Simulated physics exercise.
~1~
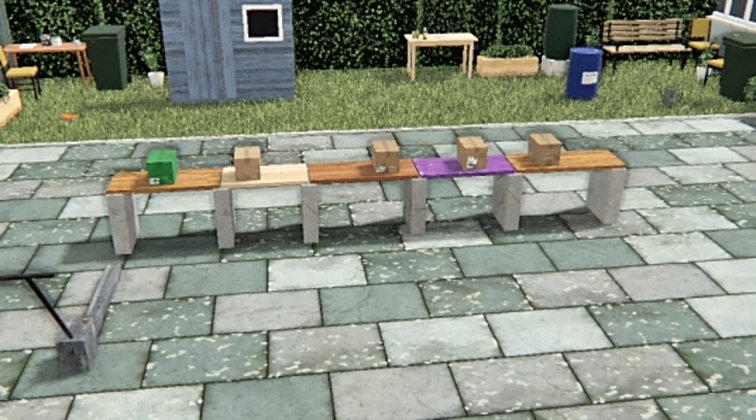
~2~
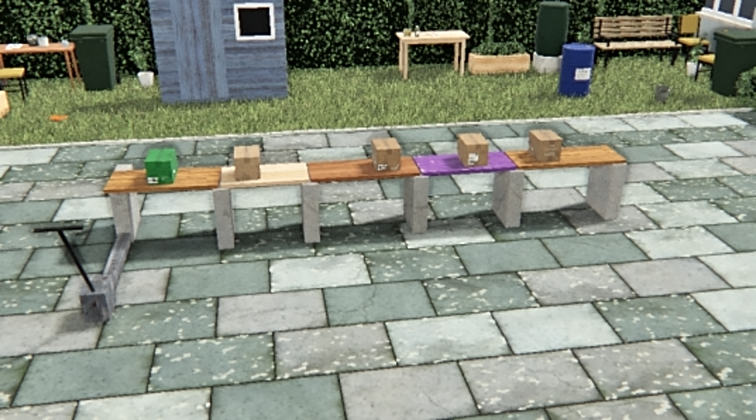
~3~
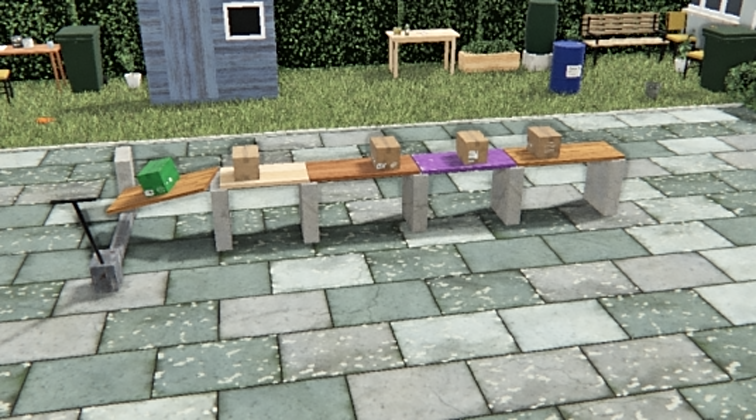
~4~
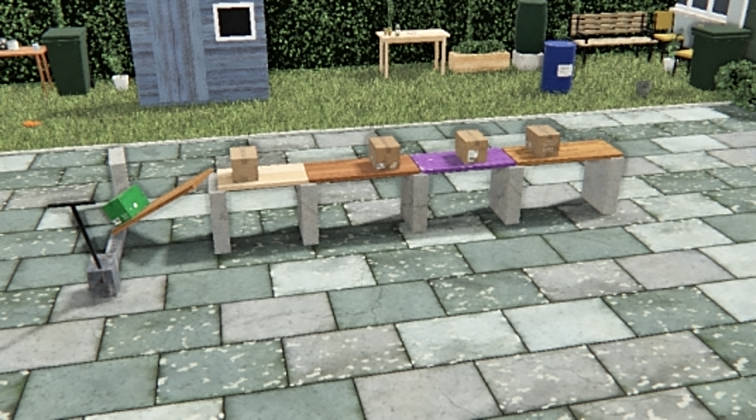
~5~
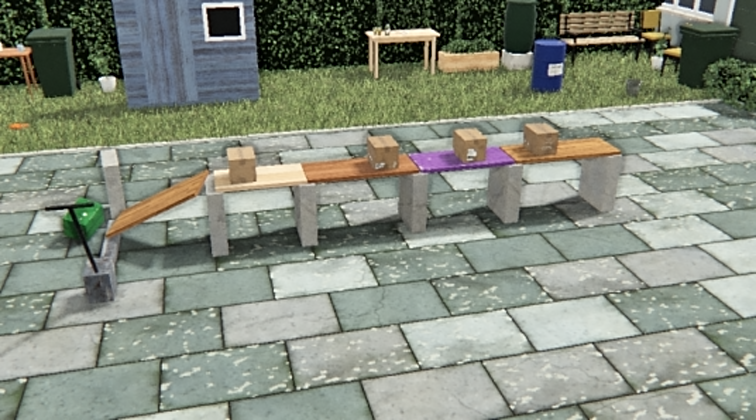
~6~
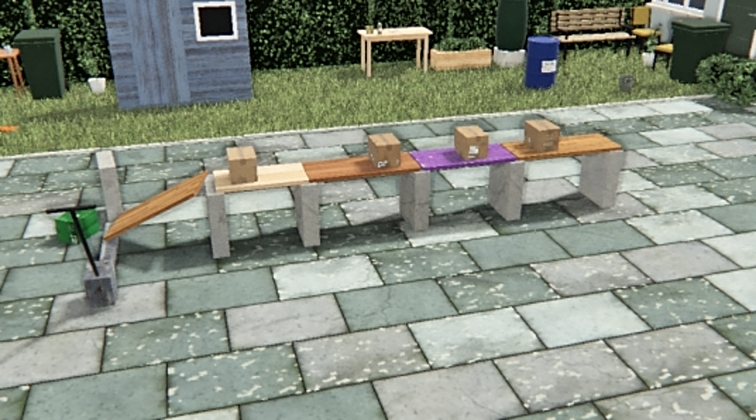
A narrow floor jack pushed against the left end of a low row of boards on blocks, and the end board tilted down, sending the green carton sliding off onto its side while the purple board and the other cartons stayed up.
